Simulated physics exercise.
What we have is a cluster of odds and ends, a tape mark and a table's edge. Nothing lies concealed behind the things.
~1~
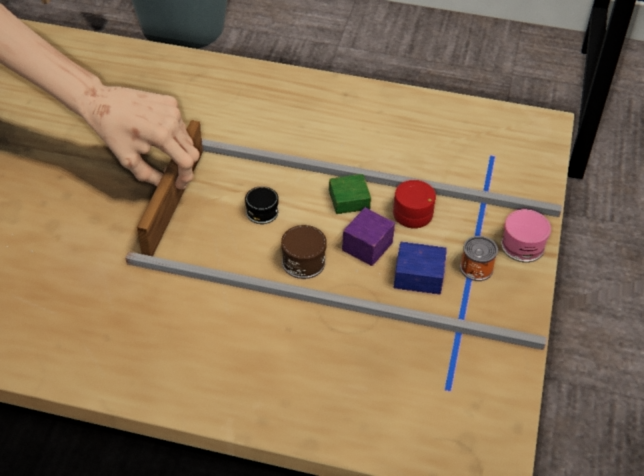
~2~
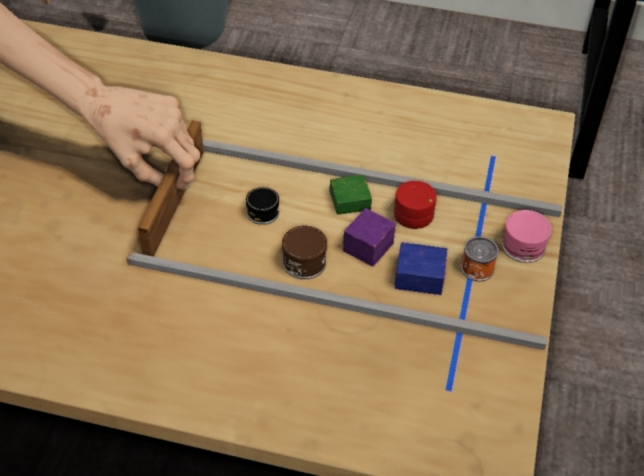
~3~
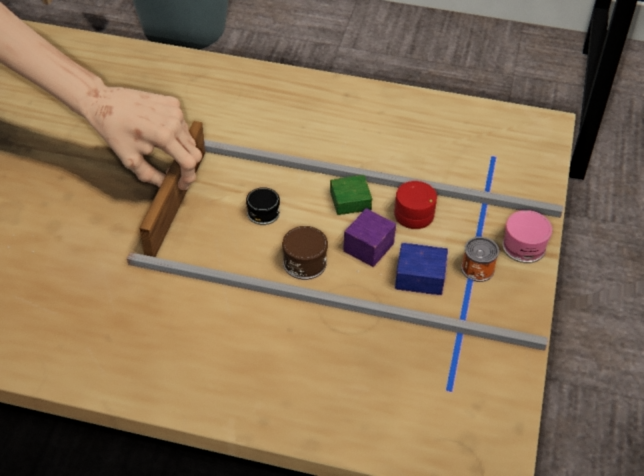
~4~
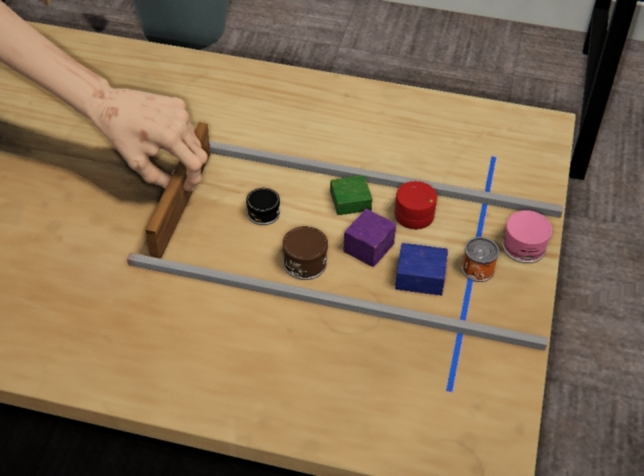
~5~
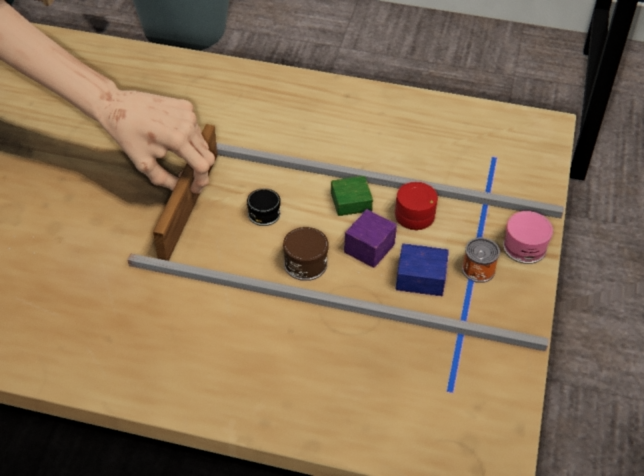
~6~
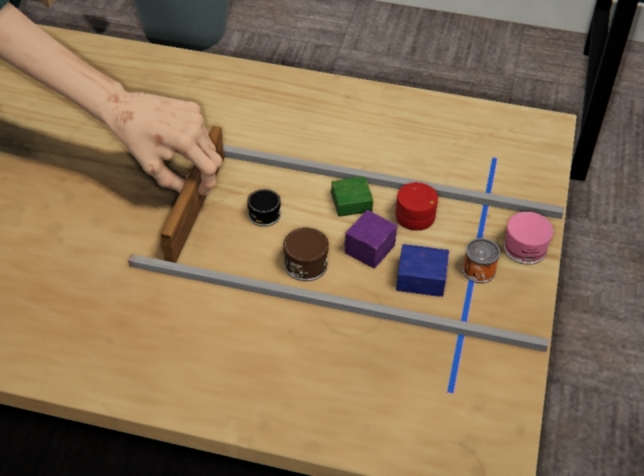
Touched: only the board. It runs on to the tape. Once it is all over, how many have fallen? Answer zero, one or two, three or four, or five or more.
When it is over, one or two have fallen.
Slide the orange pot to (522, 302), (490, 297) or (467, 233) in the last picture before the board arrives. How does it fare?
Results in turn - not saved; not saved; saved.
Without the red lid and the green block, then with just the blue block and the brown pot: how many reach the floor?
You'd get 0 in the first case and 1 in the second one.
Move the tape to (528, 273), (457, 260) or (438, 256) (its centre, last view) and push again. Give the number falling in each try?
In order: 5, 0 and 0.
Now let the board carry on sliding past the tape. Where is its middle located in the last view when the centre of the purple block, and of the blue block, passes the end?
The purple block gives roughly (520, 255), the blue block roughly (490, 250).
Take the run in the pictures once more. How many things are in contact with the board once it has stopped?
That number would be 3.
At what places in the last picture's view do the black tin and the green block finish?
Result: One about (494, 250), other about (500, 226).
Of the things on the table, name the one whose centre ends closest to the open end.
The orange pot winds up nearest.
Soon after, none off yet; pink pot at rest near (528, 238); orange pot at rest near (481, 261); blue block at rest near (423, 270).
After that, none off yet; pink pot at rest near (528, 238); orange pot at rest near (481, 261); blue block displaced about its own width near (452, 289).
In the end, the number that fall off is one or two; gone, pink pot.
